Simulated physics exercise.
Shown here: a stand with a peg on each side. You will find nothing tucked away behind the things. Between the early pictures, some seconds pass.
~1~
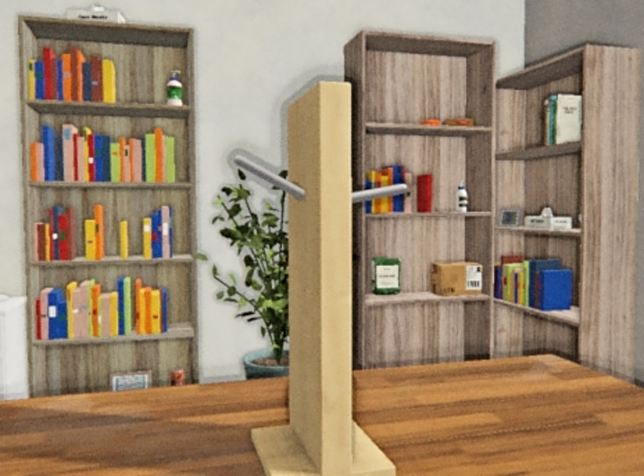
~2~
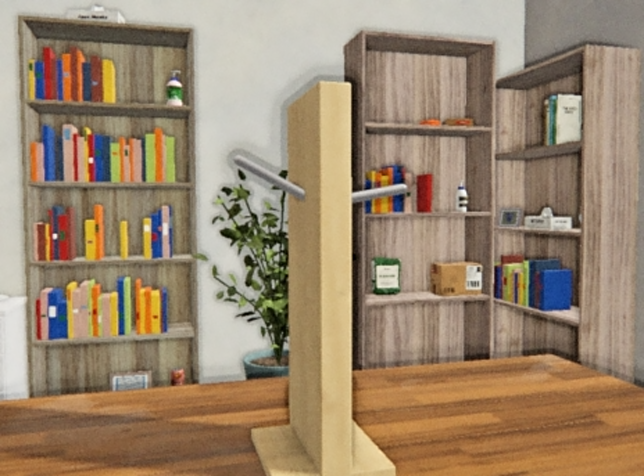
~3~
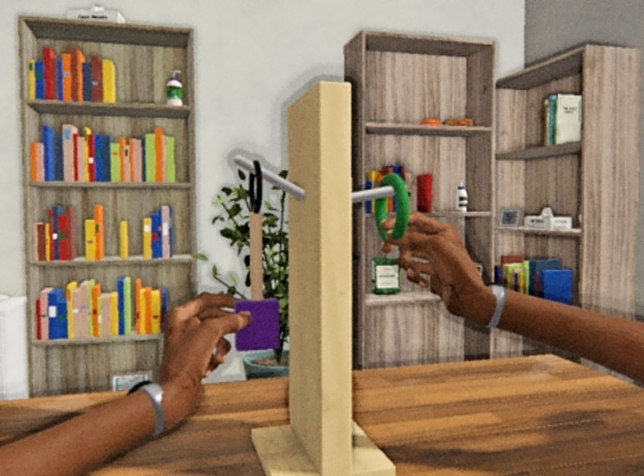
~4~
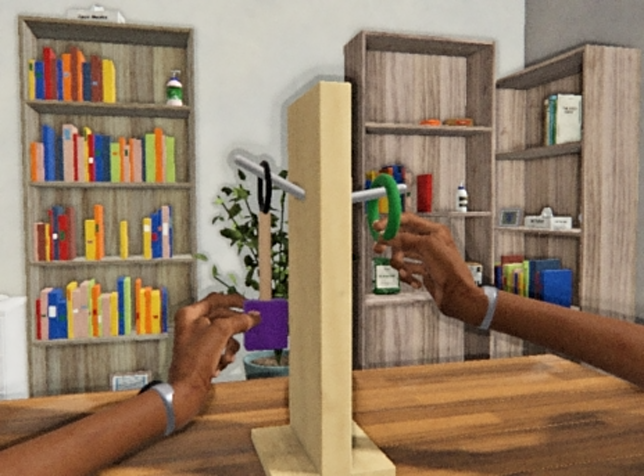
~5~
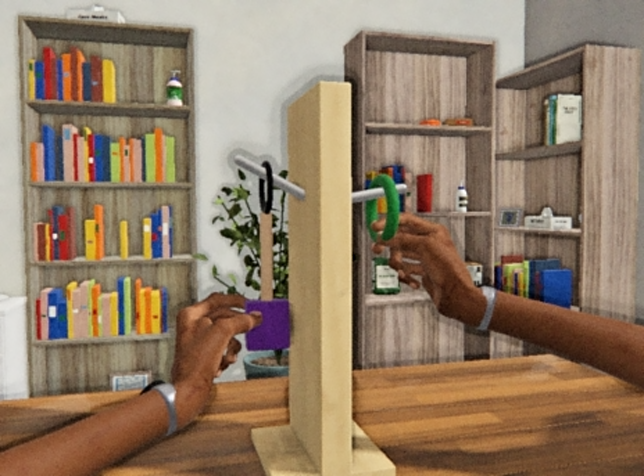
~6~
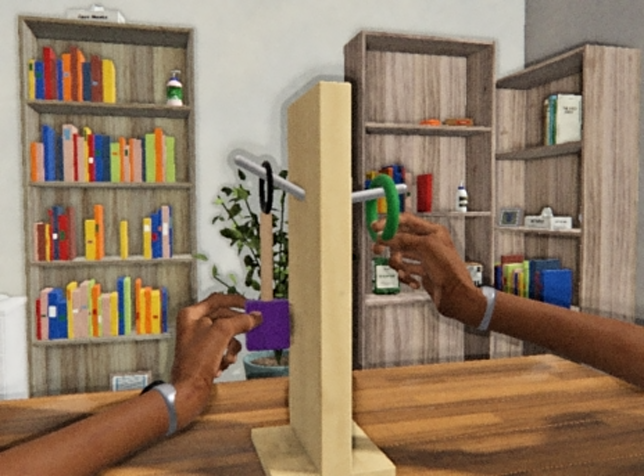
Two hands reach in from the left and right over a wooden table, seen from a fixed, level viewpoint in a room with bookshelves and a leafy plant behind. A pale wooden stand with a grey peg on each side stands in the middle, at first alone. The left hand brings a purple brush with a black loop onto the left peg while the right hand brings a green tape ring onto the right peg, both shifting slightly inward, then staying nearly still, still held.
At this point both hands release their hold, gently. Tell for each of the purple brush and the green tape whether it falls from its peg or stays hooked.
Outcome: The purple brush never moves off, the green tape never moves off.
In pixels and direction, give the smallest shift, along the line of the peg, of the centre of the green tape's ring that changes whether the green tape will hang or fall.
Shift it right by around 24 pixels.
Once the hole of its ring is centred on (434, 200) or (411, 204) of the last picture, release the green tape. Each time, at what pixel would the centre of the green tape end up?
In the first case it settles close to (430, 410), in the second close to (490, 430).
Then, 0.32 s after the last picture, purple brush at rest near (266, 257); green tape at rest near (382, 211).
At rest, the purple brush hangs there, near (267, 257); the green tape hangs there, near (382, 211).
